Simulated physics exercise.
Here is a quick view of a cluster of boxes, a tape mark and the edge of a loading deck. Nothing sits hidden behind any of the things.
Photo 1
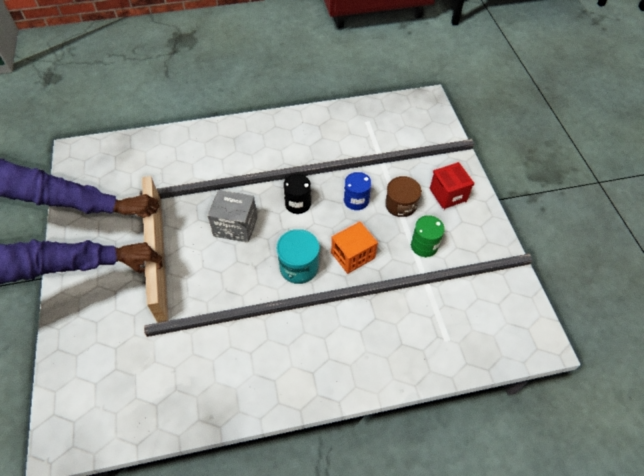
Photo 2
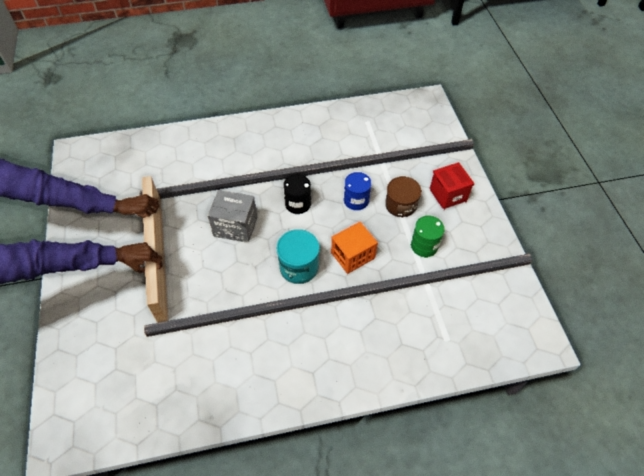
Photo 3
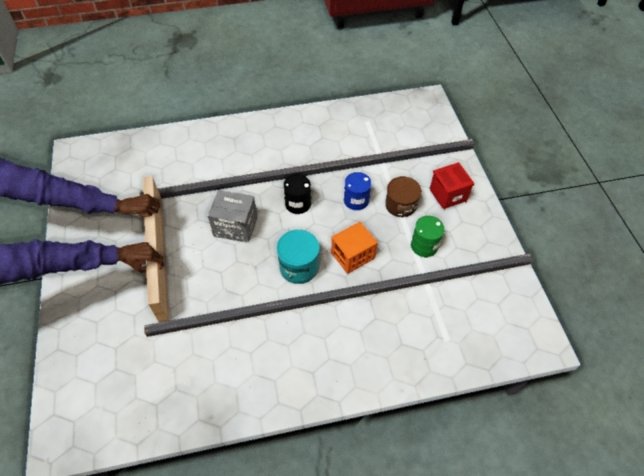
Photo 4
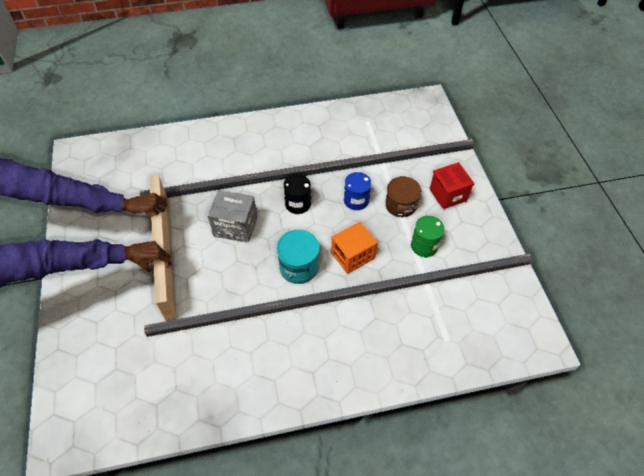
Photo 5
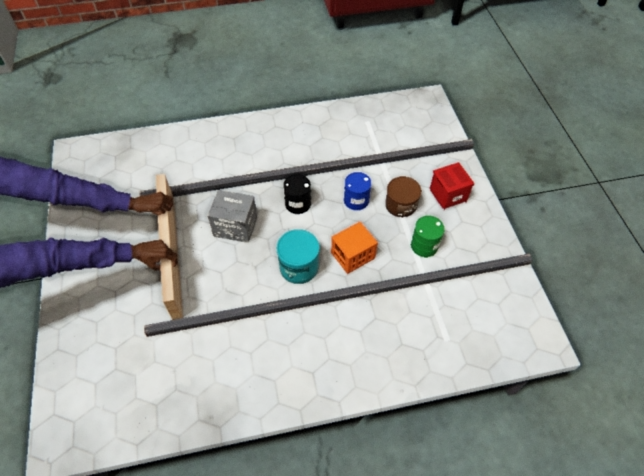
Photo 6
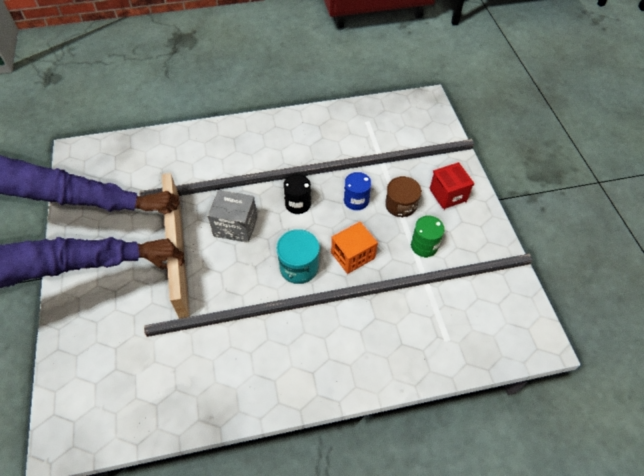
The clip opens on two purple-sleeved arms holding a wooden plank upright at the left end of two dark rails, with a gray box and a cluster of colorful containers to its right. The plank stays still at first, then the hands slide it slightly rightward, while the containers remain unmoved.
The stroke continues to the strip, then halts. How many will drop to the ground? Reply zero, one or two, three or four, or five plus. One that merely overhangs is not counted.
Zero.
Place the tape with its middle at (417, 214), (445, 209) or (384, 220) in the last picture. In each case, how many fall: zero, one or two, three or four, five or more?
Going through the places as listed, I'd say none, then just one or two, then zero.
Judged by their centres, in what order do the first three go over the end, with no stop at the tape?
Sequence: Green canister, then red tote, then orange crate.
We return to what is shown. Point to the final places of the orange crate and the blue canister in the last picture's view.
You'll see the orange crate at (469, 230), with the blue canister at (440, 175).
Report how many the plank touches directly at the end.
In total, 2.
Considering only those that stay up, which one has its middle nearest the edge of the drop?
That would be the green canister.
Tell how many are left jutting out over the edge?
Answer: 0.
Early on, none off yet; red tote at rest near (451, 187); green canister at rest near (427, 237); brown pail at rest near (403, 197).
Finally, the number that fall off is zero.
